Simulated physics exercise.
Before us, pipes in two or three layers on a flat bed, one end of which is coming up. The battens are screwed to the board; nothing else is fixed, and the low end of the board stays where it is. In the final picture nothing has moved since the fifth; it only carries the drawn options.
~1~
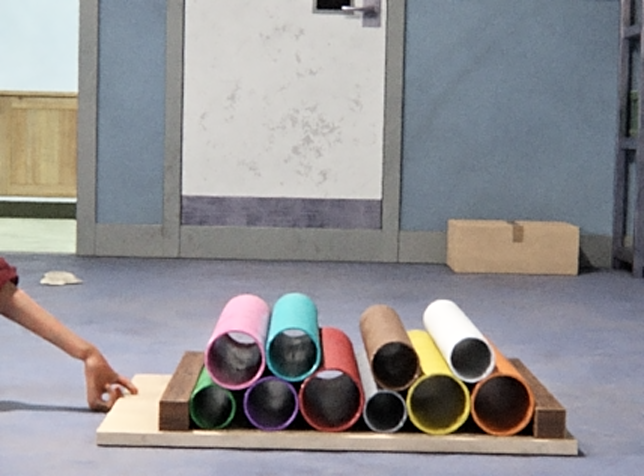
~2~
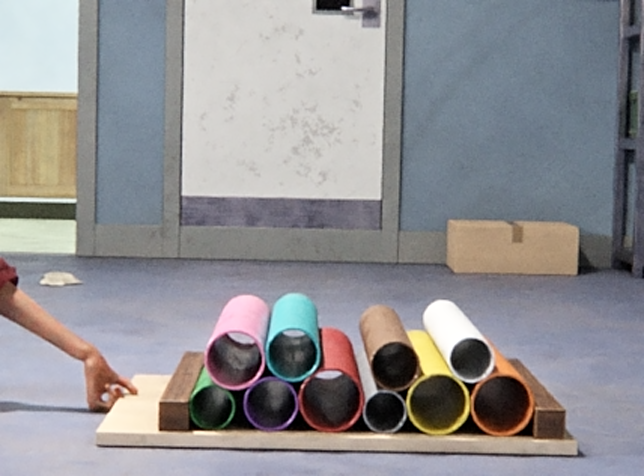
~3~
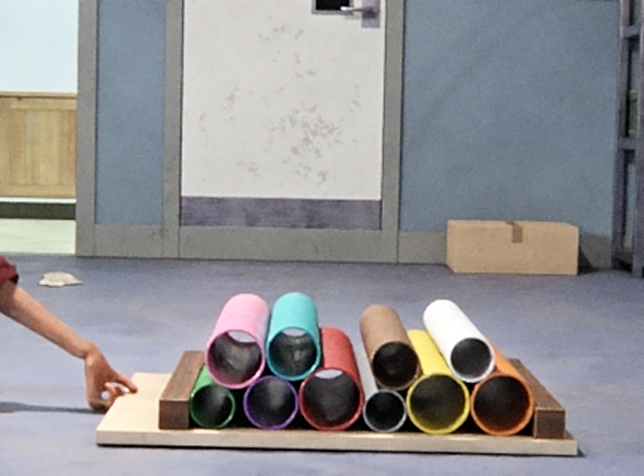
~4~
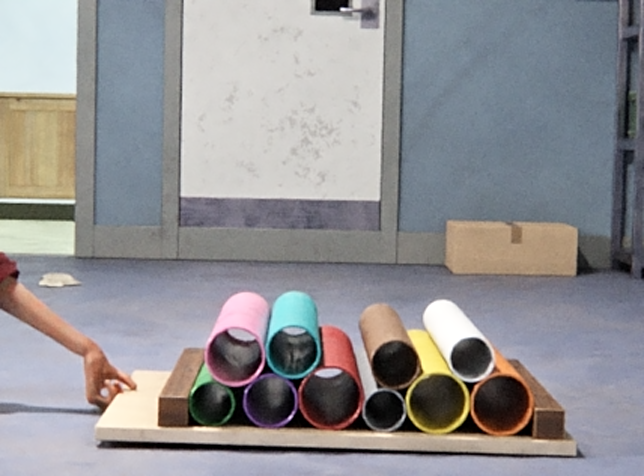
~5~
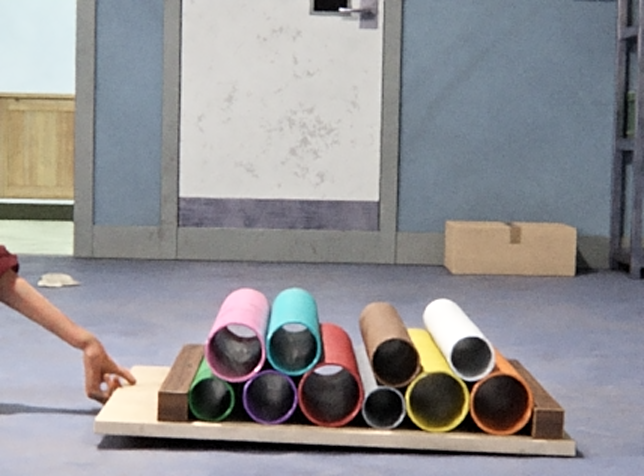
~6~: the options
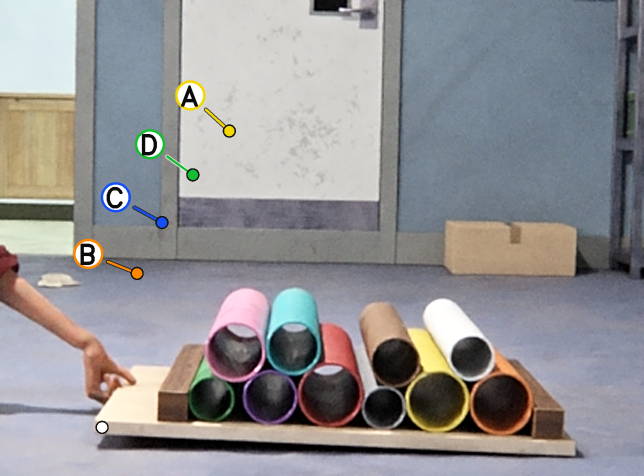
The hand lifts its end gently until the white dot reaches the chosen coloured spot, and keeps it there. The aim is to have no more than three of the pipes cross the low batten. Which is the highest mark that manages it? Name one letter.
At most to D.
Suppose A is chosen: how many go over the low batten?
With A, four.
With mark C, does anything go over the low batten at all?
At C: No.
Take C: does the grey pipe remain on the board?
The grey pipe: Yes.
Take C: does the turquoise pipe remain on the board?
The turquoise pipe: Yes.
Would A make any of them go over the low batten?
Yes, at A.
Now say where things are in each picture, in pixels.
The first picture shows red pipe (331, 400); grey pipe (385, 411); yellow pipe (439, 403).
The second picture shows yellow pipe (438, 403); orange pipe (502, 404).
The third picture shows board (334, 396); green pipe (212, 406); purple pipe (271, 403); grey pipe (385, 411).
The fourth picture shows board (334, 395); green pipe (212, 403); purple pipe (271, 401).
The fifth picture shows board (333, 393); green pipe (211, 399); purple pipe (270, 397).
On the copy, A at (229, 131); B at (137, 274); C at (162, 223); D at (193, 175); the white dot at (102, 427).
On D. First, board at 23°.
Then, board at 34°.
Finally, board at 34°, none over the low batten.
By contrast, A four over the low batten (brown, pink, white, turquoise); B none over the low batten; C none over the low batten.
